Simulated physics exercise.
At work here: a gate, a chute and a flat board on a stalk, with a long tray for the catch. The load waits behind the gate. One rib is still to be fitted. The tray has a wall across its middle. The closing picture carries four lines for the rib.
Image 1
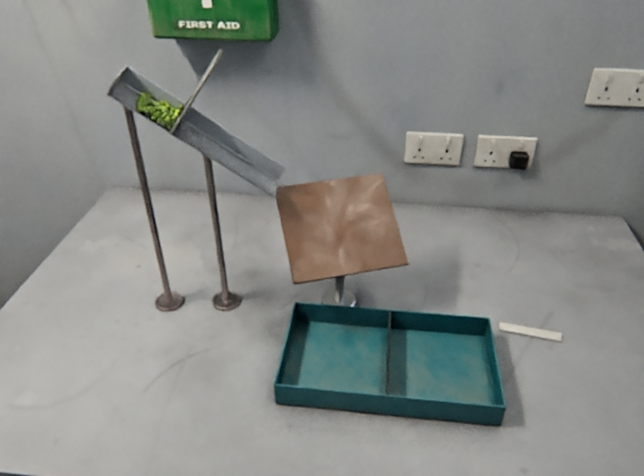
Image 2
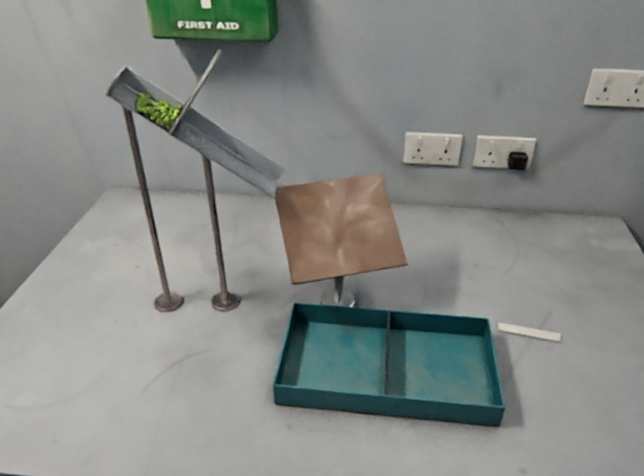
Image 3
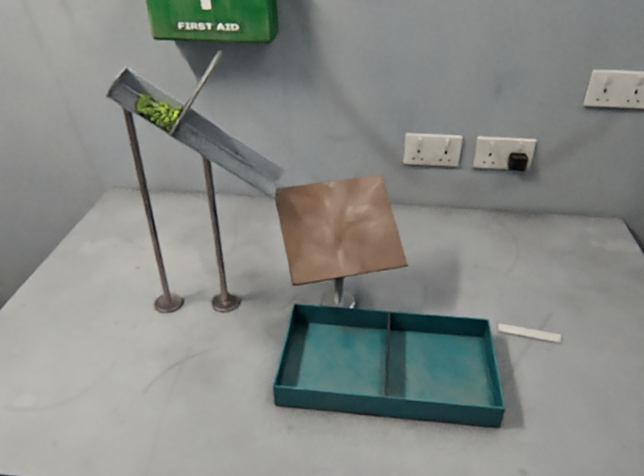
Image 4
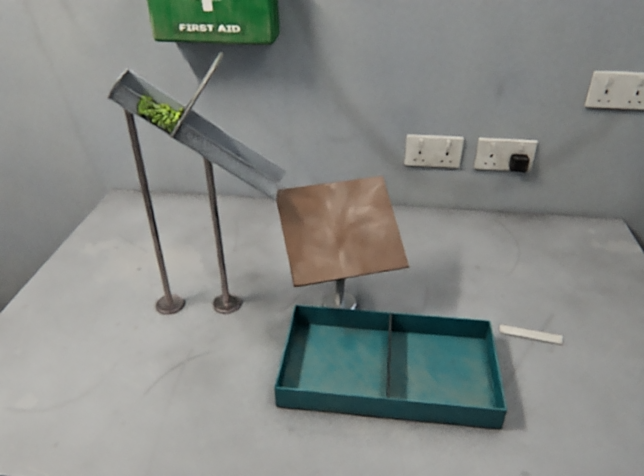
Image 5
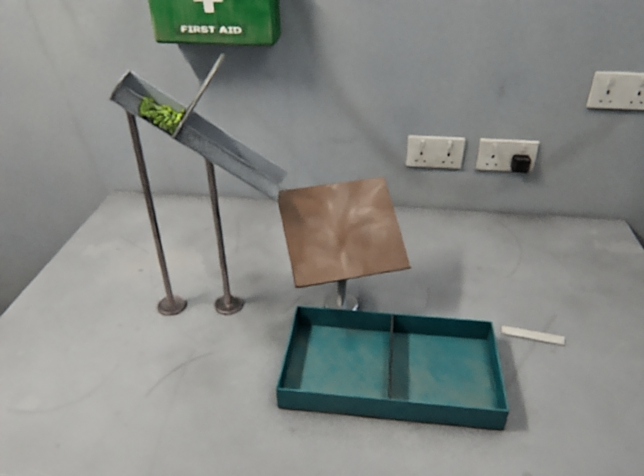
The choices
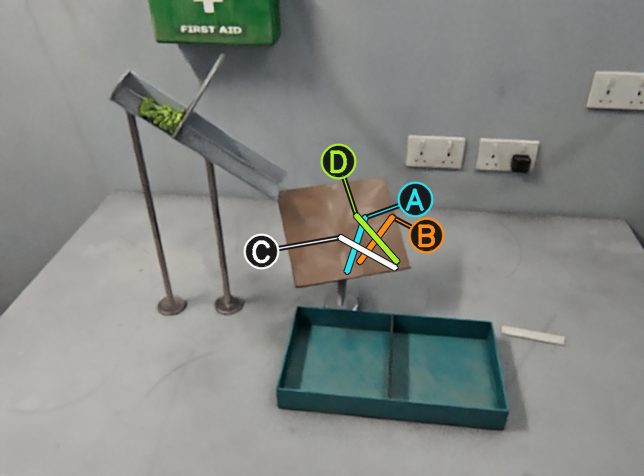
On a grey tabletop against a wall, a small green heap sat behind the gate of a sloping metal chute, near a tilted brown board and a divided teal tray, and nothing noticeably moved.
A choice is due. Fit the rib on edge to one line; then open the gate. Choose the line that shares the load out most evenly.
The best line is C.
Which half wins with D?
More lands on the right.
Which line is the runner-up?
D it is.
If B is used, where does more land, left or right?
More lands on the left.
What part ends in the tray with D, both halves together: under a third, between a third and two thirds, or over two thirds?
Line D gives over two thirds.
On the marked copy, line A from (364, 217) to (347, 271); line B from (392, 217) to (359, 261); line C from (340, 237) to (394, 267); line D from (356, 215) to (396, 261).
For line A, of what is caught, nearly all in the left half, a stray few in the right.
For line B, of what is caught, nearly all in the left half, a small part in the right.
For line C, of what is caught, about a third in the left half, about two thirds in the right.
For line D, of what is caught, about a quarter in the left half, most in the right.
